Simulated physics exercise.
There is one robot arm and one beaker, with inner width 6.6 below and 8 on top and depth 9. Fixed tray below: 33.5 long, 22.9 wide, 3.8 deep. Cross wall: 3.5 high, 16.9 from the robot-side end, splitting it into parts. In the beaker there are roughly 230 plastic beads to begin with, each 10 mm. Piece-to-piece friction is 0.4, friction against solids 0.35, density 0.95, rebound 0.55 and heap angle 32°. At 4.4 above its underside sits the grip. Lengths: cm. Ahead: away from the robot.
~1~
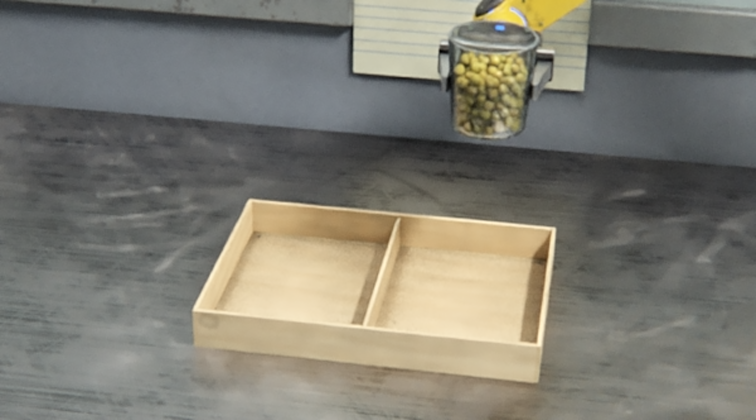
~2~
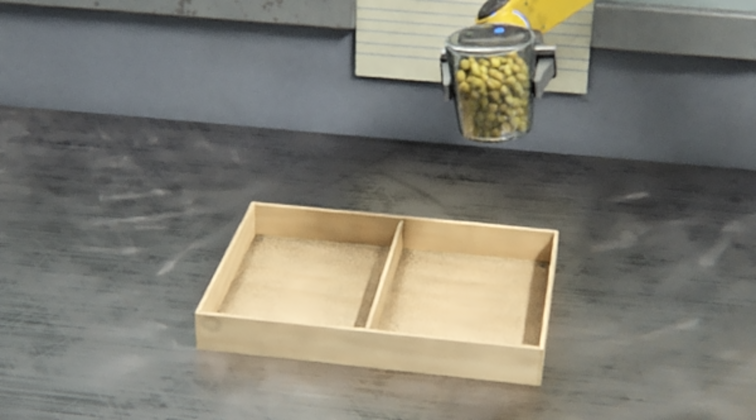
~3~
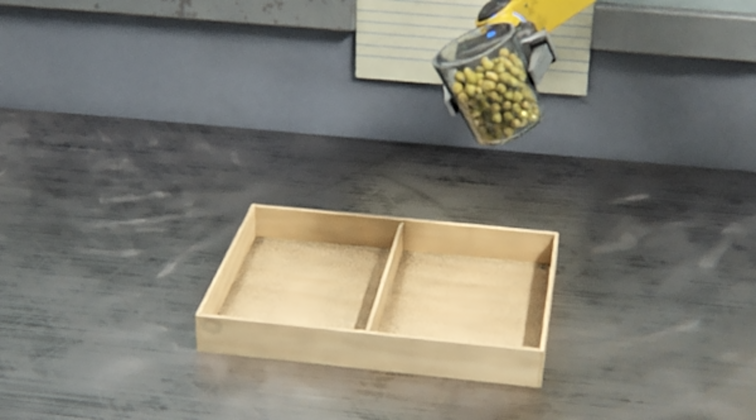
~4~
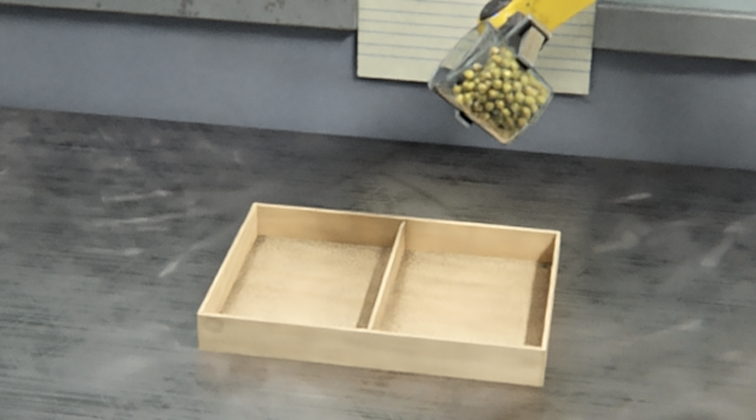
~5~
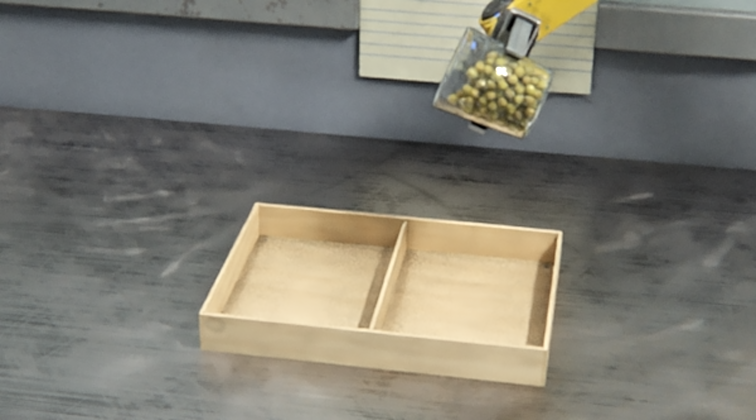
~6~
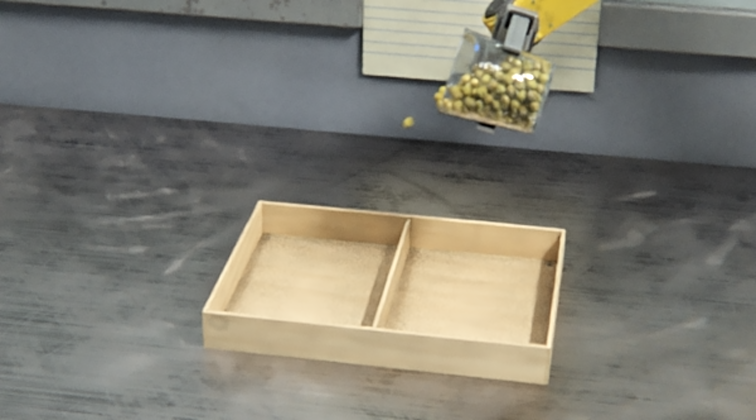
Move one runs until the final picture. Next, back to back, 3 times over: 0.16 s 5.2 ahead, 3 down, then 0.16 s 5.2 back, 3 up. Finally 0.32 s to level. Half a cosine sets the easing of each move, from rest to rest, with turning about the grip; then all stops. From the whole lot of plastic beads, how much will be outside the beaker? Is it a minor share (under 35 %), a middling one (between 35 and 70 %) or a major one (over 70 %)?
A middling share.
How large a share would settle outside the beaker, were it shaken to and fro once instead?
In that case it would be roughly 35 per cent.
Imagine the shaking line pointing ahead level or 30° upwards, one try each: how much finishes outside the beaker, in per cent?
Try one gives about 85 in a hundred, try two about 90 in a hundred.
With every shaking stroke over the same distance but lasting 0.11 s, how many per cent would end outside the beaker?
In that case around 65 per cent.
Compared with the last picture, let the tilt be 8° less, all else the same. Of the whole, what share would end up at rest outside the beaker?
Estimate: Close to 35 per cent.
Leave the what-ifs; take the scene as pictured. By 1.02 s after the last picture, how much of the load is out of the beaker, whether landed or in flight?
Share out so far: Near 60 %.
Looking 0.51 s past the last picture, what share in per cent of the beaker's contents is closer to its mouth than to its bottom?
50 %.
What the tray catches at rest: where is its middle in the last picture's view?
Centre estimate: Around (355, 291).
Then, 0.51 s on, tilted 76° forward, highest piece 23 above the table; 157 in the beaker, 46 in the far-side part, 24 in the robot-side part, 3 in flight or on a rim.
Then, 1.02 s on, tilted 69° forward, highest piece 25 above the table; 94 in the beaker, 79 in the far-side part, 36 in the robot-side part, 21 in flight or on a rim.
Then, 1.48 s on, level, highest piece 26 above the table; 92 in the beaker, 88 in the far-side part, 50 in the robot-side part.
Then, 2.53 s on, level, highest piece 26 above the table; 92 in the beaker, 88 in the far-side part, 50 in the robot-side part.
In the end, 92 in the beaker, 88 in the far-side part, 50 in the robot-side part. That is 60 % outside the beaker.
